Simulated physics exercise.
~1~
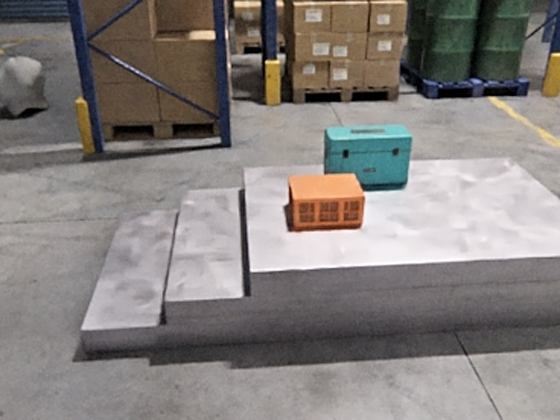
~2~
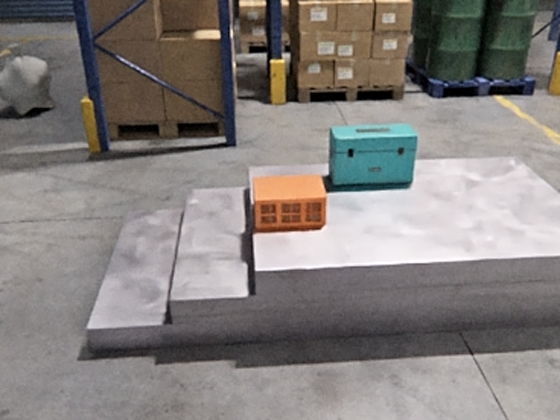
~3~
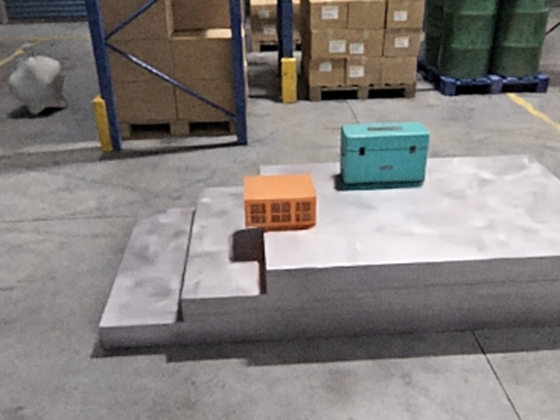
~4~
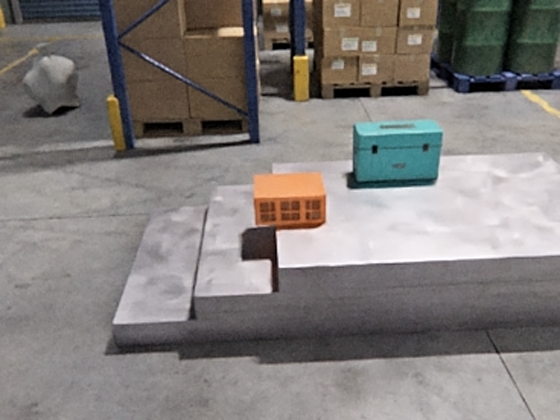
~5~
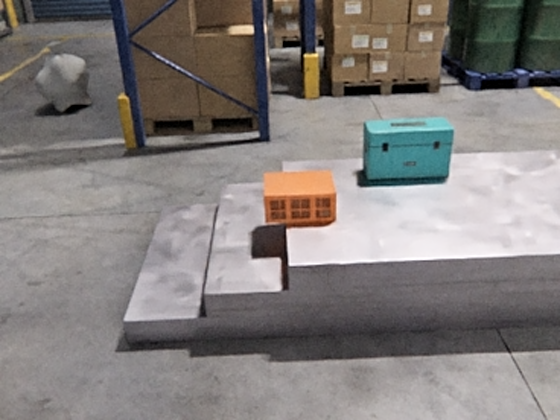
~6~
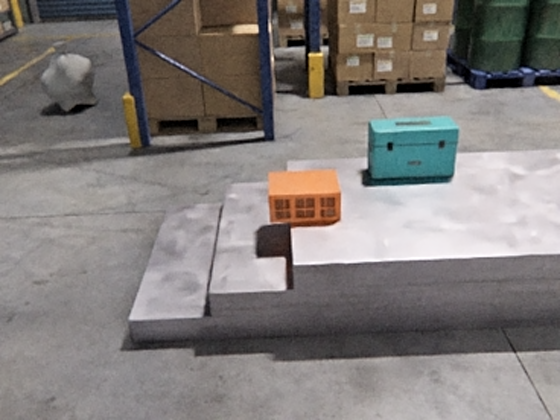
An orange crate slid a short way left across a low grey platform in a warehouse, past a turquoise toolbox that stayed put, and stopped at the edge above the steps, jutting slightly over but still up on top.
